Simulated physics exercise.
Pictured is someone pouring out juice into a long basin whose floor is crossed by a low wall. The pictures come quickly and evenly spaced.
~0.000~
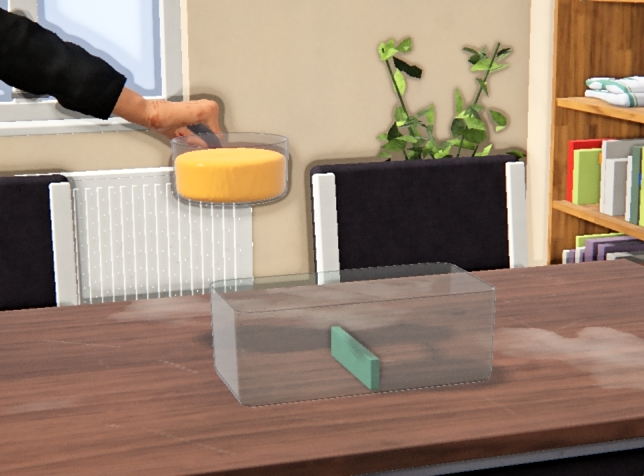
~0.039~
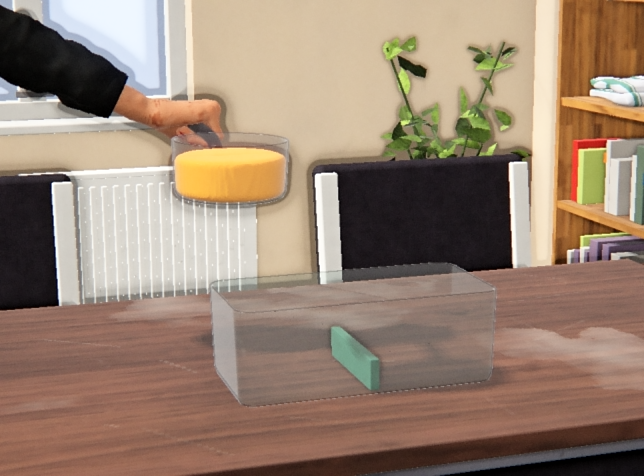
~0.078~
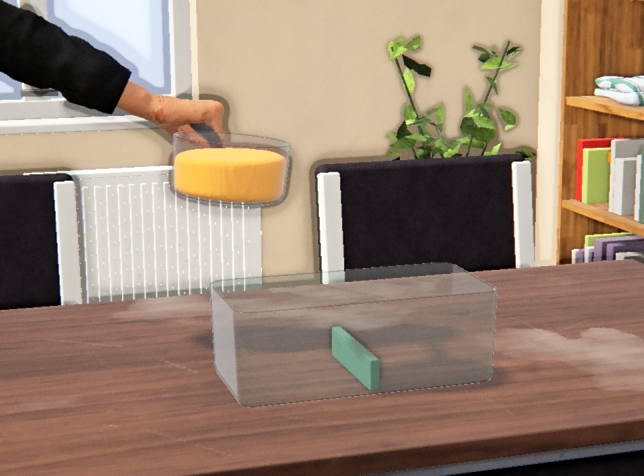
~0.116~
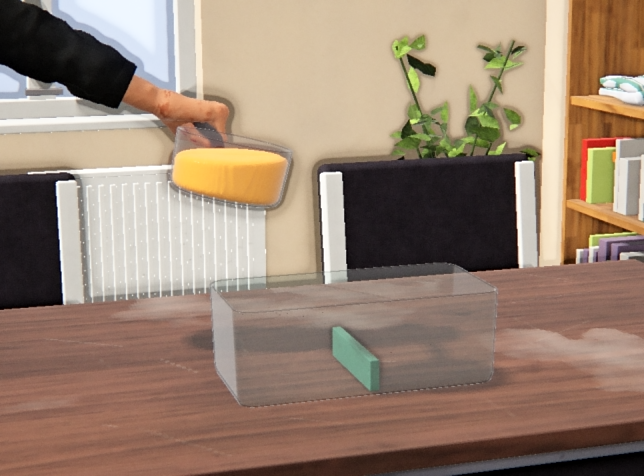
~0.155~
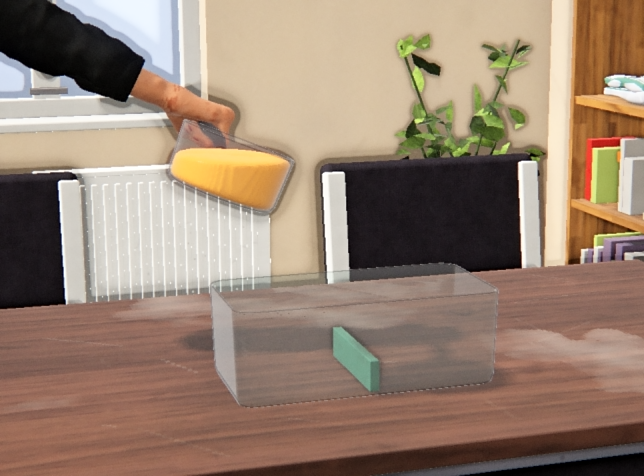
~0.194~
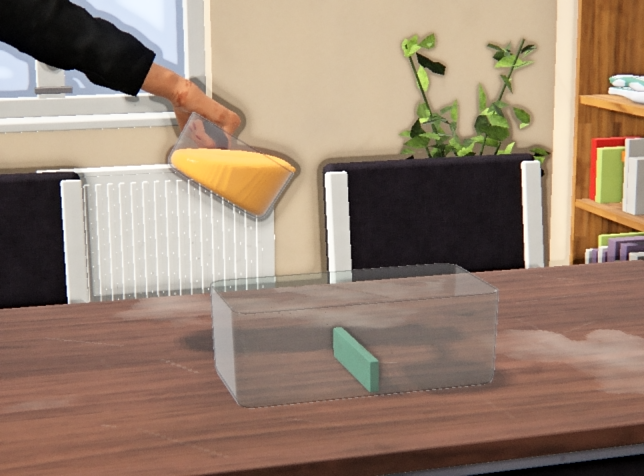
A hand gradually tilts a clear container of orange juice rightward above a long transparent basin.
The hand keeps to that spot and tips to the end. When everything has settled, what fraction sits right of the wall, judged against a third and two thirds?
It settles with less than one third on the right.
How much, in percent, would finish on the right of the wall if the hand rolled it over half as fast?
Some 25 per cent.
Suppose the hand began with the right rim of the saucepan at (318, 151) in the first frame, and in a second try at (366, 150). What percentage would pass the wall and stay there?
In order, roughly 60 percent and 85 percent.
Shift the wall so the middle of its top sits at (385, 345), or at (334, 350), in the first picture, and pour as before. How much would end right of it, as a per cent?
You'd get roughly 15 per cent the first time and roughly 45 per cent the second.
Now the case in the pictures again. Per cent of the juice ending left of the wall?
Around 85 %.
A moment on, the saucepan is tipped on its side and 30 per cent is still to pour, 15 is left of the wall and 0 right of it.
Next, the saucepan is tipped on its side and 10 per cent is still to pour, 76 is left of the wall and 3 right of it.
Then the saucepan is tipped on its side and 3 per cent is still to pour, 81 is left of the wall and 6 right of it.
Later the saucepan is tipped on its side and 1 per cent is still to pour, 85 is left of the wall and 7 right of it.
Finally, 87 per cent lies left of the wall, 8 right of it and 6 outside.
